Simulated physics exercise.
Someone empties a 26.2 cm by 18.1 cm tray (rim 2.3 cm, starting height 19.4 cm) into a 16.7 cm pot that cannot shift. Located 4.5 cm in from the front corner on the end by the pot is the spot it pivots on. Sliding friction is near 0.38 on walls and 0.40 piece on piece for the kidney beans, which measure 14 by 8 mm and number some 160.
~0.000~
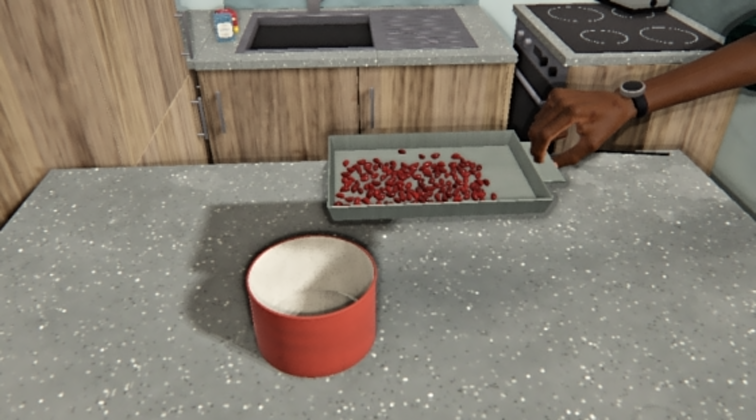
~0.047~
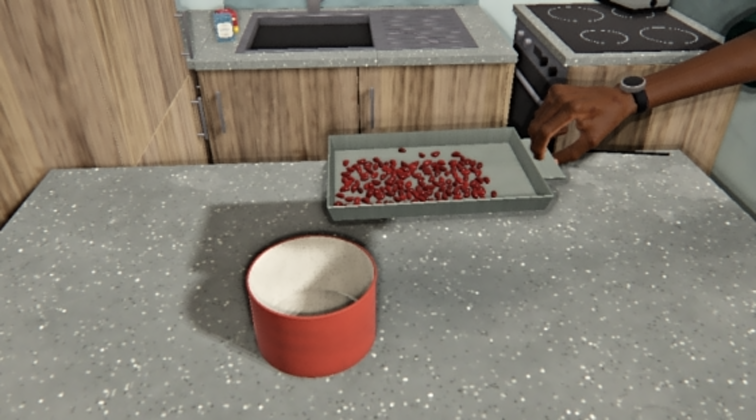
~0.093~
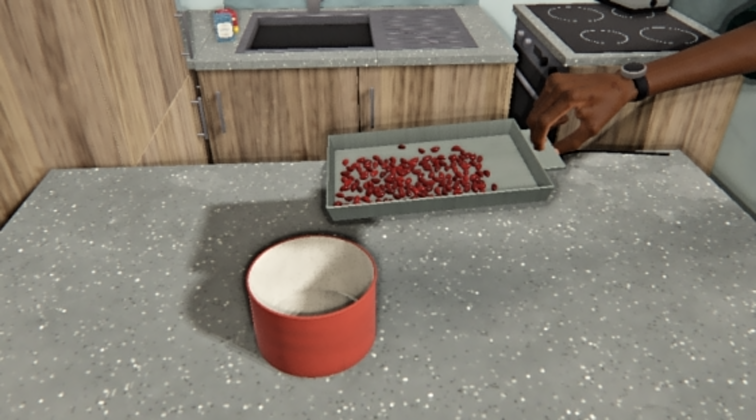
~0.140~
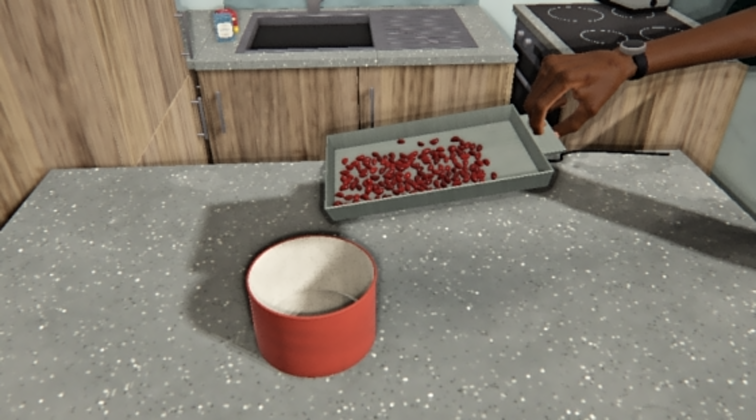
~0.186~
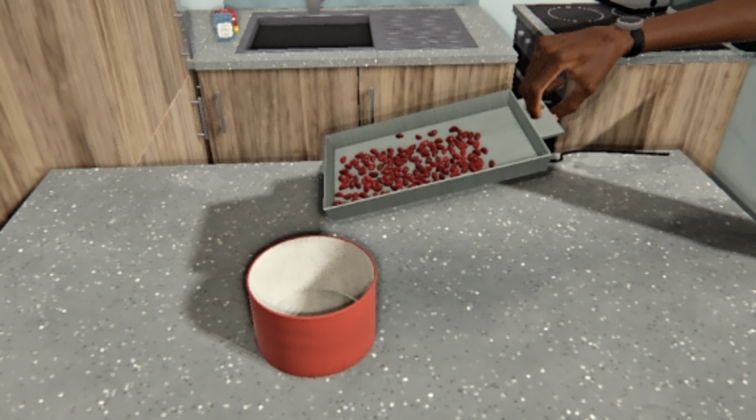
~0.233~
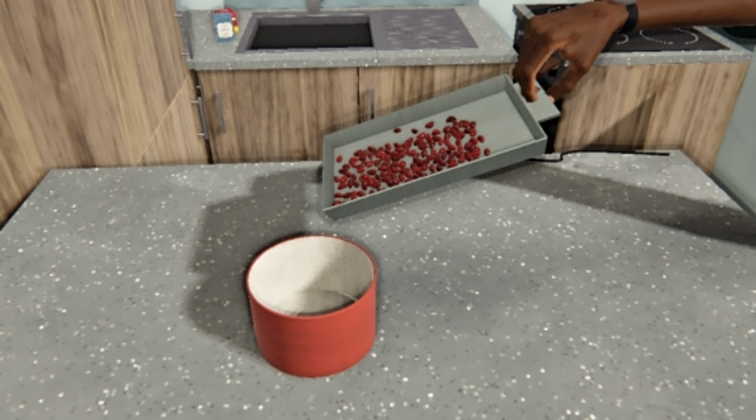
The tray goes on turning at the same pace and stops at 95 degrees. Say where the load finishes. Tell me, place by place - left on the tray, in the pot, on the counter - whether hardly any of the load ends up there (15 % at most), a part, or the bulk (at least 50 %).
Tray - hardly any, pot - the bulk, counter - a part.
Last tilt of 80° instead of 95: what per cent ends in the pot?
I'd say close to 45 percent.
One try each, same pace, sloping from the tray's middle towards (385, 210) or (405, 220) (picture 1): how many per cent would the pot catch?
That would be close to 100 per cent, then close to 70 per cent.
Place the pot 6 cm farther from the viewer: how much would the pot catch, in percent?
Share in pot: Approx. 85 %.
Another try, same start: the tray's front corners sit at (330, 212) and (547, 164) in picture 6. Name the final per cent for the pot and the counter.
Per cent by place - pot 100, counter 0.
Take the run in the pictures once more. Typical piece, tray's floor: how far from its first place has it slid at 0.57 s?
Displacement on the tray: Roughly 6 cm.
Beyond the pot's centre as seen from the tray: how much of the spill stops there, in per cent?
Share: Close to 90 %.
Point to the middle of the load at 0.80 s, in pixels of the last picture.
(318, 187), roughly.
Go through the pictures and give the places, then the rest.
Tray tilt 0 degrees, front corners at (333, 204) and (547, 197); middle of the pieces at (409, 185); pot at (312, 273), in the first picture.
Tray tilt 1 degrees, front corners at (333, 204) and (547, 194); middle of the pieces at (409, 184), in the second picture.
Tray tilt 4 degrees, front corners at (332, 205) and (548, 184), lowest corner left front; middle of the pieces at (409, 181), in the third picture.
Tray tilt 9 degrees, front corners at (330, 205) and (547, 169), lowest corner left front; middle of the pieces at (408, 175), in the fourth picture.
Tray tilt 14 degrees, front corners at (329, 206) and (545, 153), lowest corner left front; middle of the pieces at (406, 170), in the fifth picture.
Tray tilt 19 degrees, front corners at (327, 206) and (540, 137), lowest corner left front; middle of the pieces at (403, 164); pot at (312, 273). The tray's pace is about 110 degrees a second, in the sixth picture.
After 0.57 s, tilt 56 degrees; the tray holds 100 %, the pot 0 %.
After 0.80 s, tilt 81 degrees; the tray holds 70 %, the pot 5 %.
After 1.14 s, tilt 95 degrees; the tray holds 5 %, the pot 55 %.
In the end, at 2.4 s, tray 0 %, pot 65 %, counter 35 %.
